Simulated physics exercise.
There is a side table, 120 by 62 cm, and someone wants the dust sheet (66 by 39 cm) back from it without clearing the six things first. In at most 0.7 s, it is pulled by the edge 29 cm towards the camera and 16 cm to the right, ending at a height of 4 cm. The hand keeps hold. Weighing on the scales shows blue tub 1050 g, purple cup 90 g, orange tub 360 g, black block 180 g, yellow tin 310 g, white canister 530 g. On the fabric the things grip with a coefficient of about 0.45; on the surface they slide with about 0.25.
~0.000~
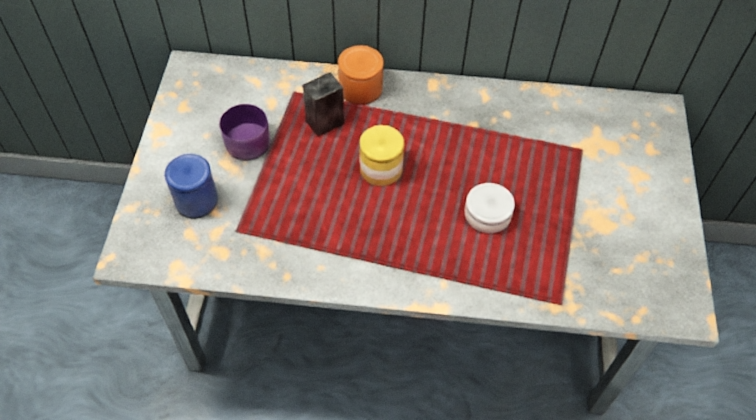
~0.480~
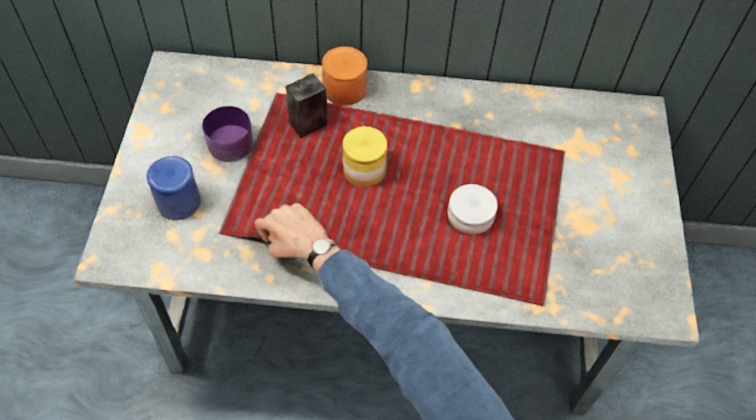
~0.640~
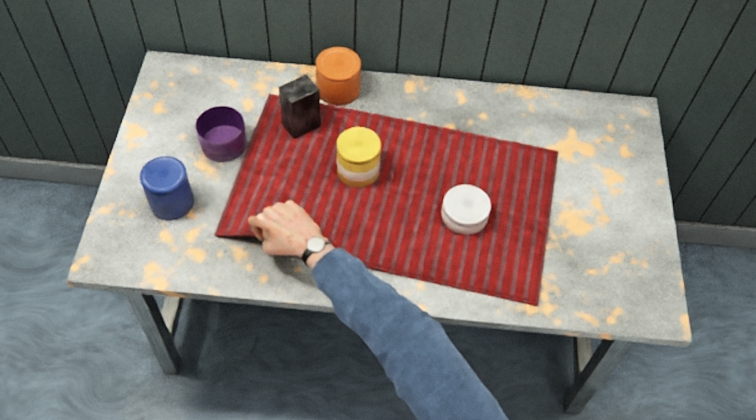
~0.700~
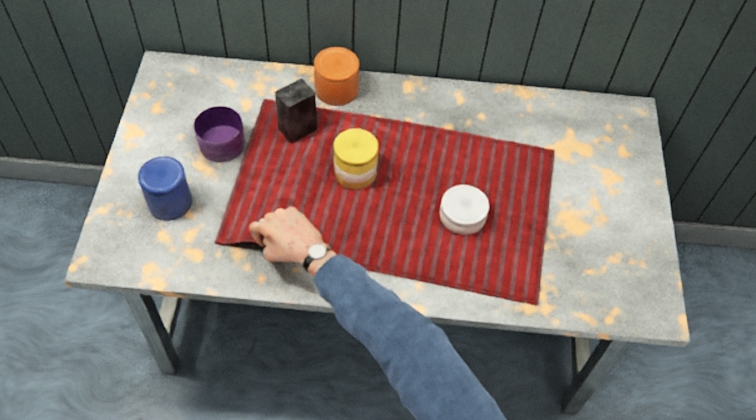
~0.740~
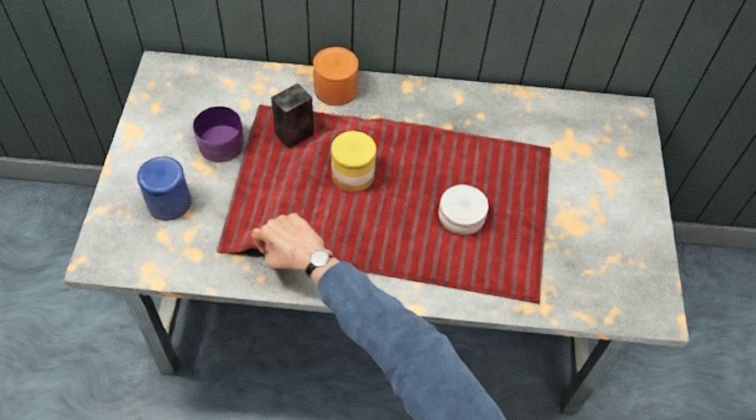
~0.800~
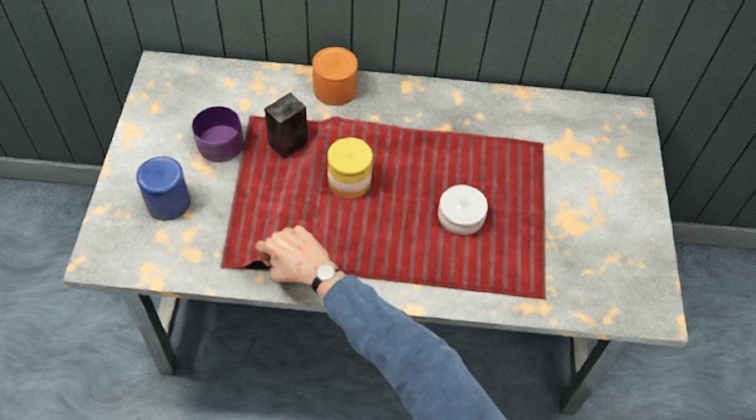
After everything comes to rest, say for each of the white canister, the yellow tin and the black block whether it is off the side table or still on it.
The white canister winds up on, the yellow tin winds up on, the black block winds up on.
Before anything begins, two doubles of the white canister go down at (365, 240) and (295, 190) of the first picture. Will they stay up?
In order: Comes off; comes off.
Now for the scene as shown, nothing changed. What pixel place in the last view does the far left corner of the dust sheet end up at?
(186, 264) or thereabouts.
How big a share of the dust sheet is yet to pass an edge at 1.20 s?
Roughly 80% of it.
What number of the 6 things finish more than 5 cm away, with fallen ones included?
So we're at 3.
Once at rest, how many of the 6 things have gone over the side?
All told, 0.
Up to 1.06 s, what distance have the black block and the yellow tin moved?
Black block: 25 cm; yellow tin: 15 cm.
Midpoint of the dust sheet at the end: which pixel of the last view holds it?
It sits near (376, 266) in pixels.
At 0.9 s, 100 % of the dust sheet is still over the top; black block 14 cm off its start, yellow tin 8 cm off its start, purple cup 2 cm off its start.
At 1.1 s, 90 % of the dust sheet is still over the top; black block 24 cm off its start, yellow tin 16 cm off its start, white canister 1 cm off its start.
At 1.2 s, 80 % of the dust sheet is still over the top; black block 34 cm off its start at (253, 221), yellow tin 23 cm off its start at (340, 238), white canister 5 cm off its start at (453, 220).
At 1.3 s, 75 % of the dust sheet is still over the top; black block 38 cm off its start, yellow tin 27 cm off its start, white canister 8 cm off its start.
At 2.9 s, 75 % of the dust sheet is still over the top; black block 39 cm off its start at (239, 241), yellow tin 27 cm off its start at (333, 258), white canister 8 cm off its start at (447, 233), purple cup 3 cm off its start at (204, 127).
